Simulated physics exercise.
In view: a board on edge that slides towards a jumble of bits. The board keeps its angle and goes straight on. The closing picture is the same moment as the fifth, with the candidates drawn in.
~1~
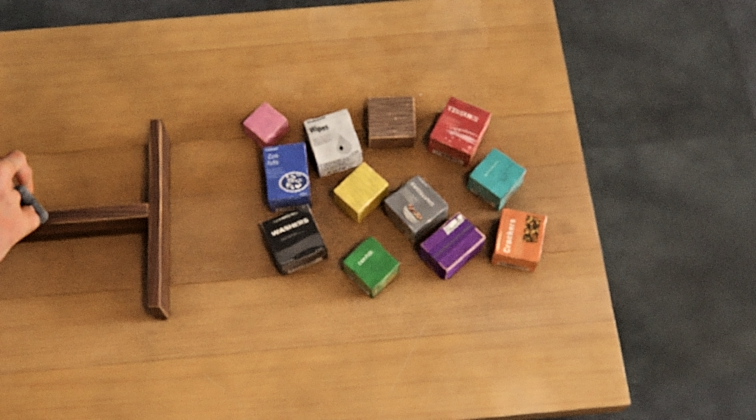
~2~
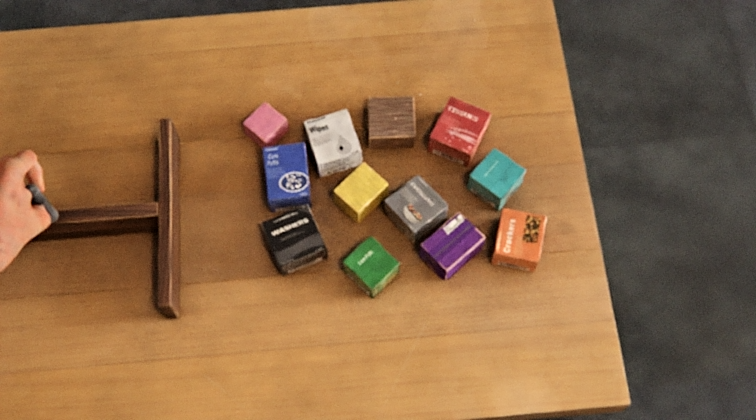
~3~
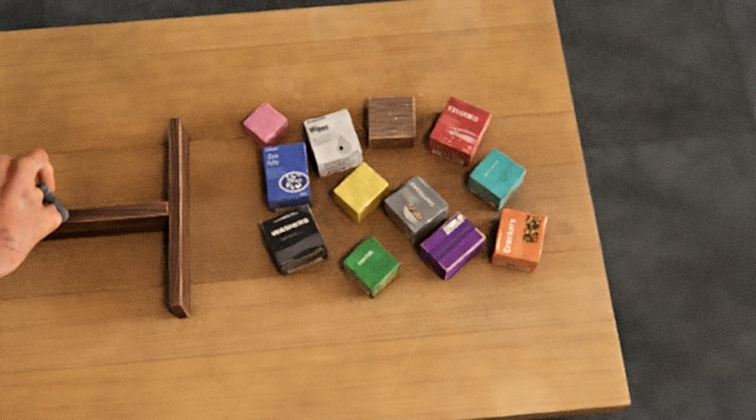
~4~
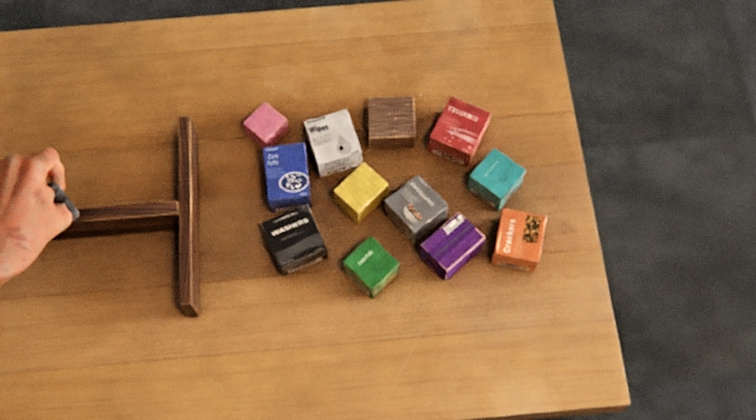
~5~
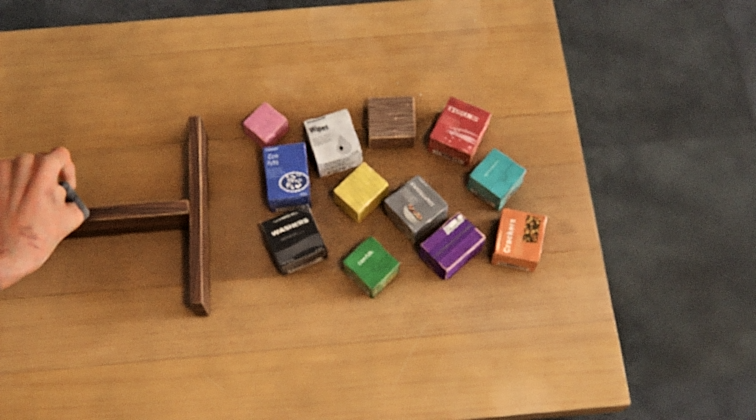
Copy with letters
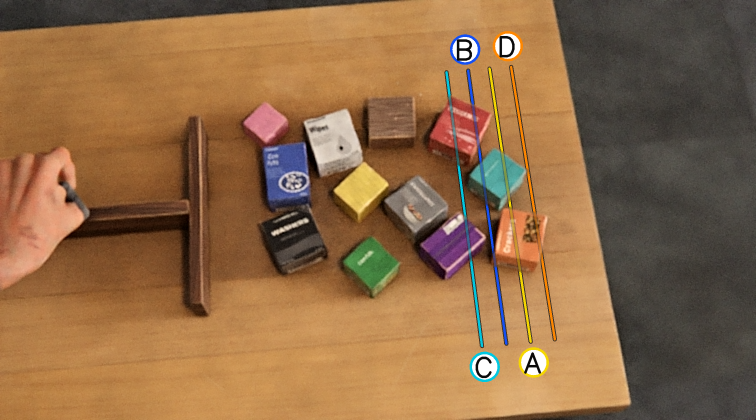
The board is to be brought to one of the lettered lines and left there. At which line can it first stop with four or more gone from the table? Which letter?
At D, and not before.
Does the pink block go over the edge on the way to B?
No.
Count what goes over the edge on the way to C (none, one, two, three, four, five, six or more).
The count is none.
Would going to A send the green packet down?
By then, no.
On the copy, A at (509, 197); B at (486, 199); C at (463, 201); D at (532, 195).
On D. First, board (317, 195); red box (466, 133); pink block (333, 109).
Then, board (438, 185); orange packet (573, 242); turquoise packet (560, 169).
Finally, board (532, 177); turquoise packet over the edge; orange packet over the edge; six fallen.
By contrast, A drops only two; B drops only two; C drops none.
